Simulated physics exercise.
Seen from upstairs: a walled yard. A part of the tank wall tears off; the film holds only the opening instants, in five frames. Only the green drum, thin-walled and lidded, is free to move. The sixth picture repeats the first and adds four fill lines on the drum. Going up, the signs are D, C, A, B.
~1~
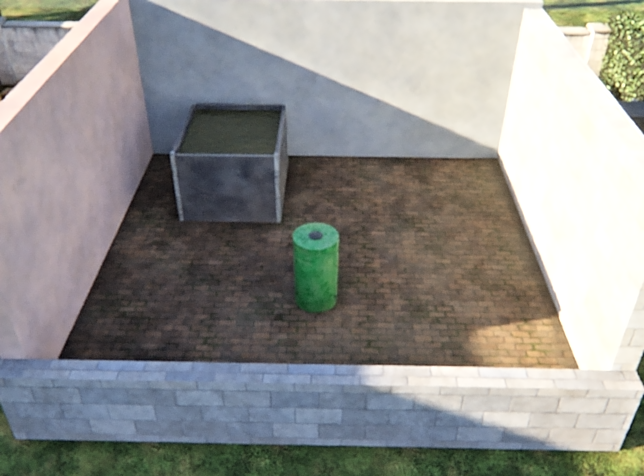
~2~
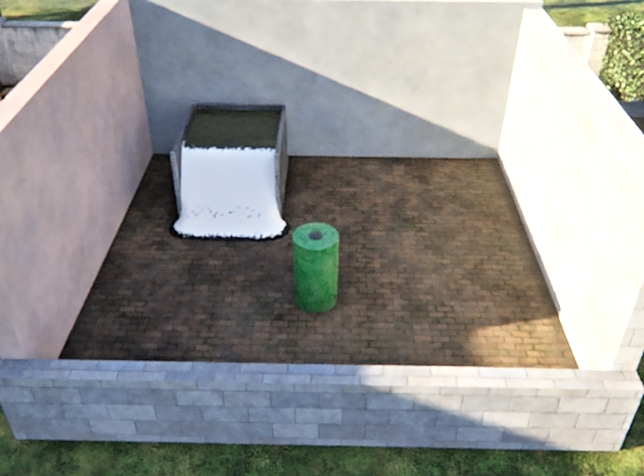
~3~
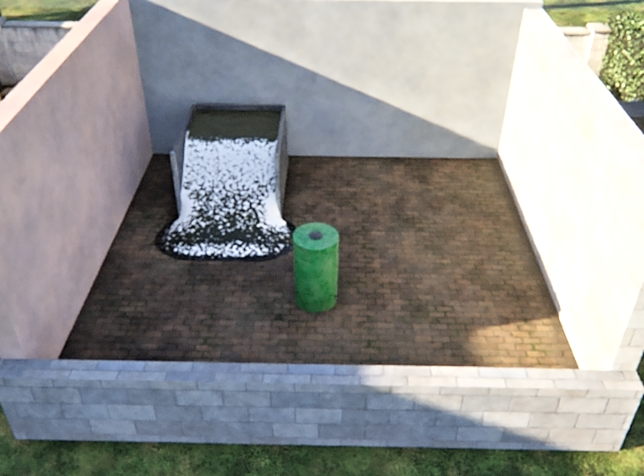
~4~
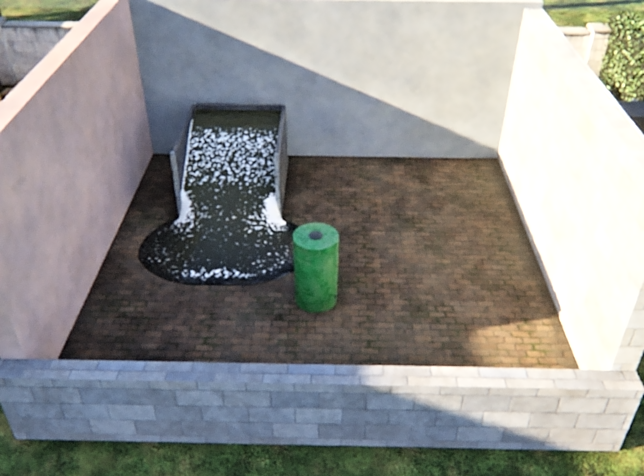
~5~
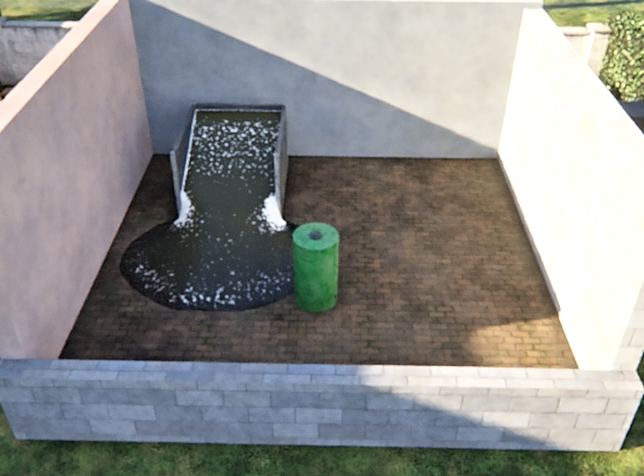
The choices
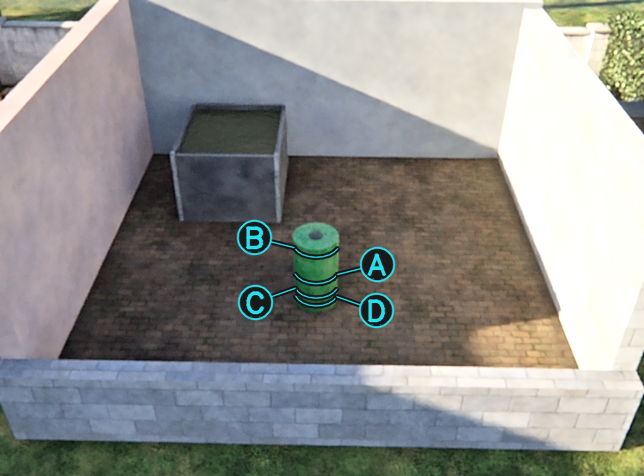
Dark water, flecked with white foam, pours from the open front of a full tank at the back left of a walled, brick-paved yard. It spreads forward across the paving in a widening rounded pool, reaching beside the green drum, which stays upright in place throughout.
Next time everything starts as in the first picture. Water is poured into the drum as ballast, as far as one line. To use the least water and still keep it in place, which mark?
Use mark A.
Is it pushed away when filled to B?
No, that is safe.
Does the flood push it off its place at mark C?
Yes, it does.
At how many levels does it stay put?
Two.
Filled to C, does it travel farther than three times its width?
No, less.
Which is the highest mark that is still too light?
It is C.
On the marked copy, A at (315, 283); B at (315, 257); C at (315, 298); D at (315, 305); from the bottom up D, C, A, B.
With A, it shifts by a finger or two and stays.
With B, it does not move.
With C, it is pushed about its own width away.
With D, it is pushed about 5 times its own width away.
